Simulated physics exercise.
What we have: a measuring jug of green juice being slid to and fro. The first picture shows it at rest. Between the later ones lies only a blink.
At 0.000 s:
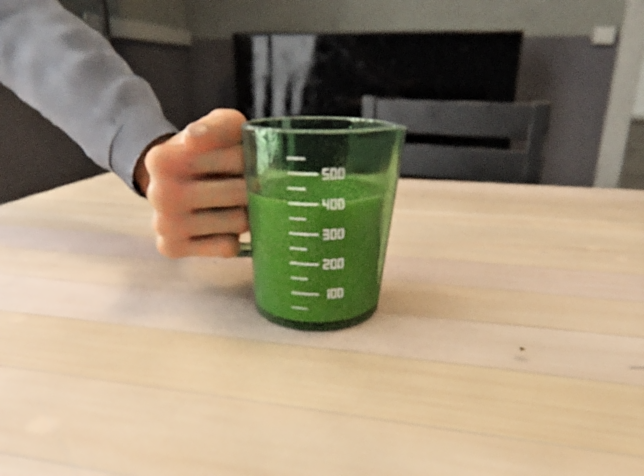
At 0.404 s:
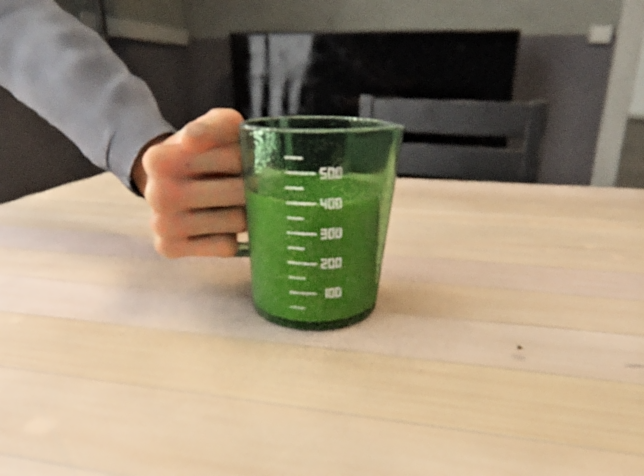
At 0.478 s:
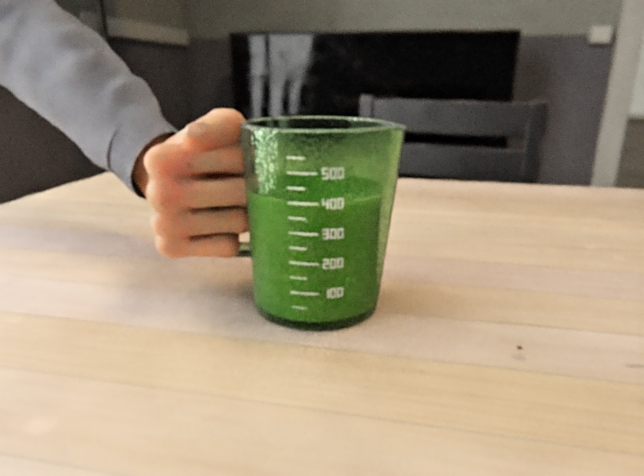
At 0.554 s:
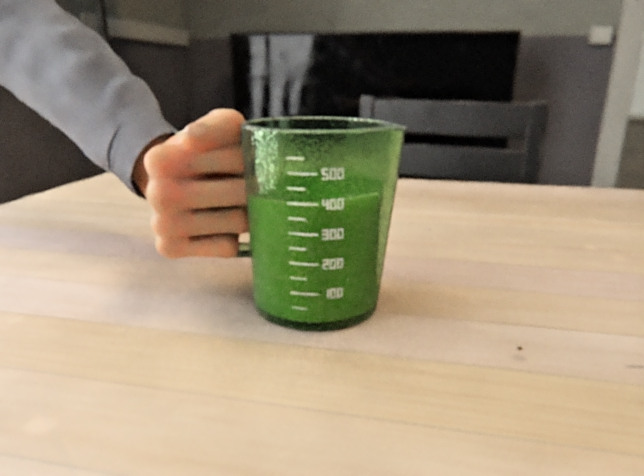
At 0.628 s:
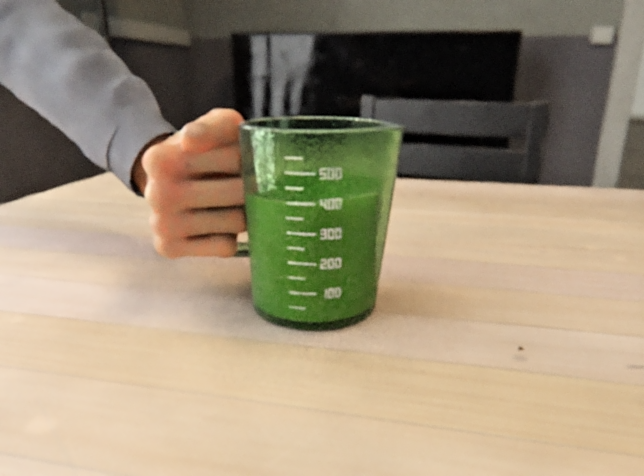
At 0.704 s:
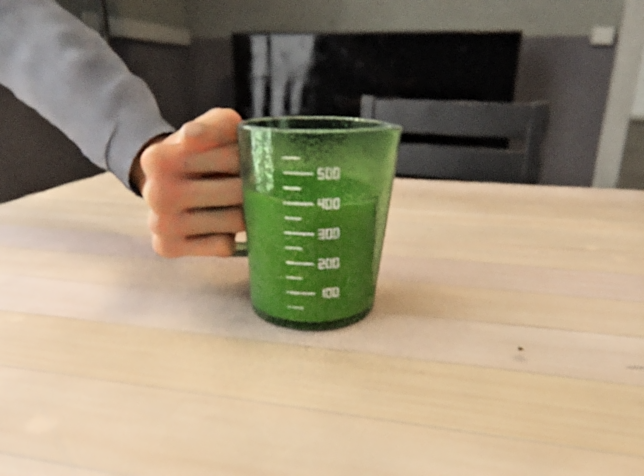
A measuring jug of green juice, gripped at the handle by a hand, barely shifted on the wooden table while the juice tilted slightly higher on the right, then slightly higher on the left.
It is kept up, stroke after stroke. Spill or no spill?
At that beat the measuring jug keeps it all in.
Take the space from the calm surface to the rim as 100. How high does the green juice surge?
About 40 per cent.
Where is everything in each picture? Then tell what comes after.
The first frame shows measuring jug (317, 213) about two thirds full; at rest.
The second frame shows measuring jug about two thirds full, surface at (315, 188); surface about level.
The third frame shows measuring jug (316, 213) about two thirds full; surface about level.
The fourth frame shows measuring jug about two thirds full, surface at (317, 188); surface a little higher on the right.
The fifth frame shows measuring jug (315, 213) about two thirds full; surface a little higher on the right.
The sixth frame shows measuring jug about two thirds full, surface at (313, 188); surface a little higher on the left.
Around 1.0 s, the highest wave so far stays far below the rim.
Around 2.2 s, the highest wave so far climbs under half way to the rim.
Around 5.1 s, the highest wave so far climbs under half way to the rim; nothing has left it.
